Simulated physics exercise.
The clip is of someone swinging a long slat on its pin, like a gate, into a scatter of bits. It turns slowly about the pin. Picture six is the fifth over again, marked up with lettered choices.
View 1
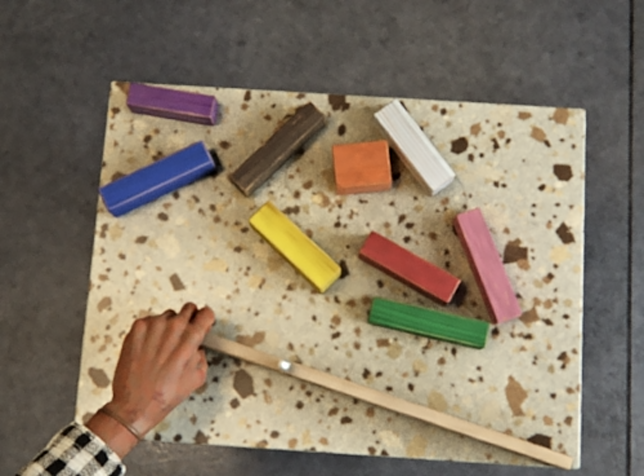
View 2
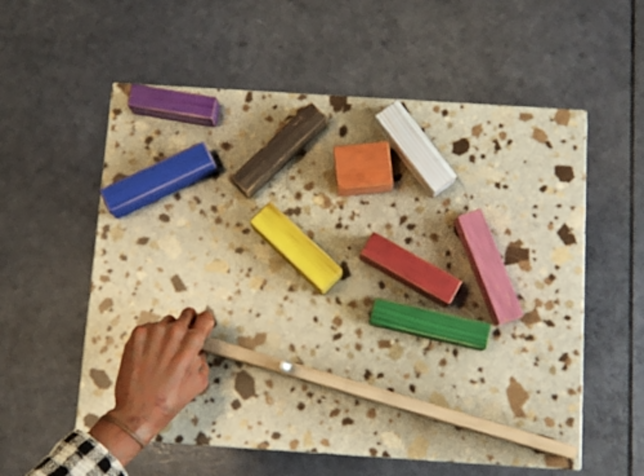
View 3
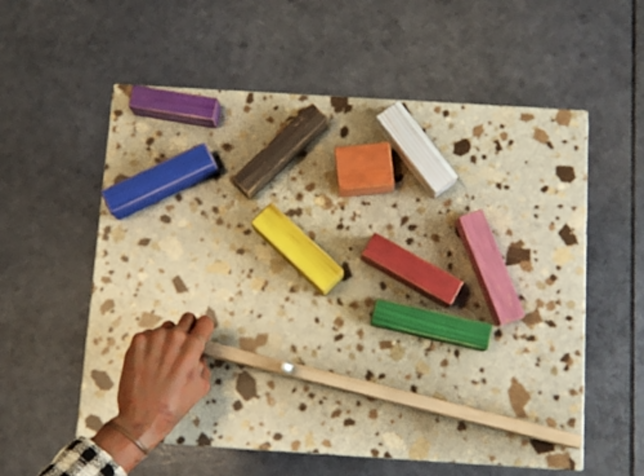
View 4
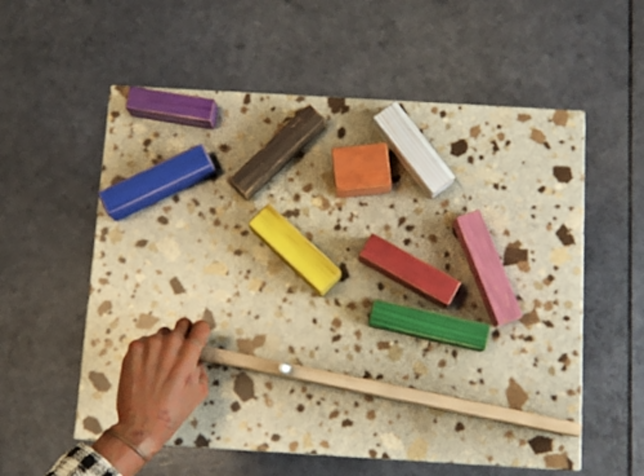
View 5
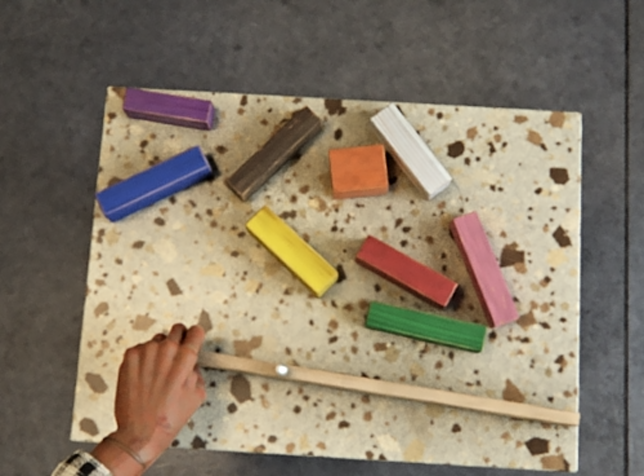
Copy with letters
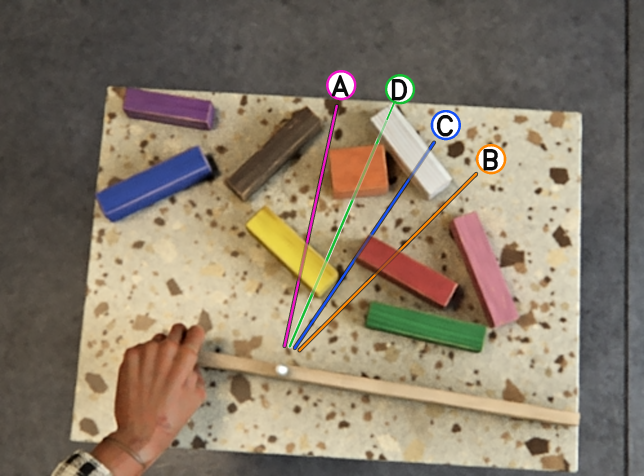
To begin with, a hand at the lower left holds one end of a long wooden slat that slants down to the right across a speckled board, below scattered coloured blocks. The slat then turns slowly, its right end rising a little toward the blocks, while they all stay in place, untouched.
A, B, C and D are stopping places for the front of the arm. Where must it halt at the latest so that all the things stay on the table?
The farthest safe stop is C.
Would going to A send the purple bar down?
No.
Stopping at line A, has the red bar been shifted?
Yes.
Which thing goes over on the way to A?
The white stick goes over.
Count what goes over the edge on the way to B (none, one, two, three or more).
The count is none.
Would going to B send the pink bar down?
By then, no.
On the marked copy, A at (311, 223); B at (389, 260); C at (366, 243); D at (339, 230).
Following C. Soon after the start, arm (431, 332); pink bar (481, 254); green stick (421, 316).
Later, arm (402, 275); white stick (386, 119); pink bar (450, 166).
In the end, arm (368, 245); white stick (367, 105); pink bar (424, 132); nothing has fallen.
As for the rest, A drops the white stick; B is safe but short; D drops the white stick.
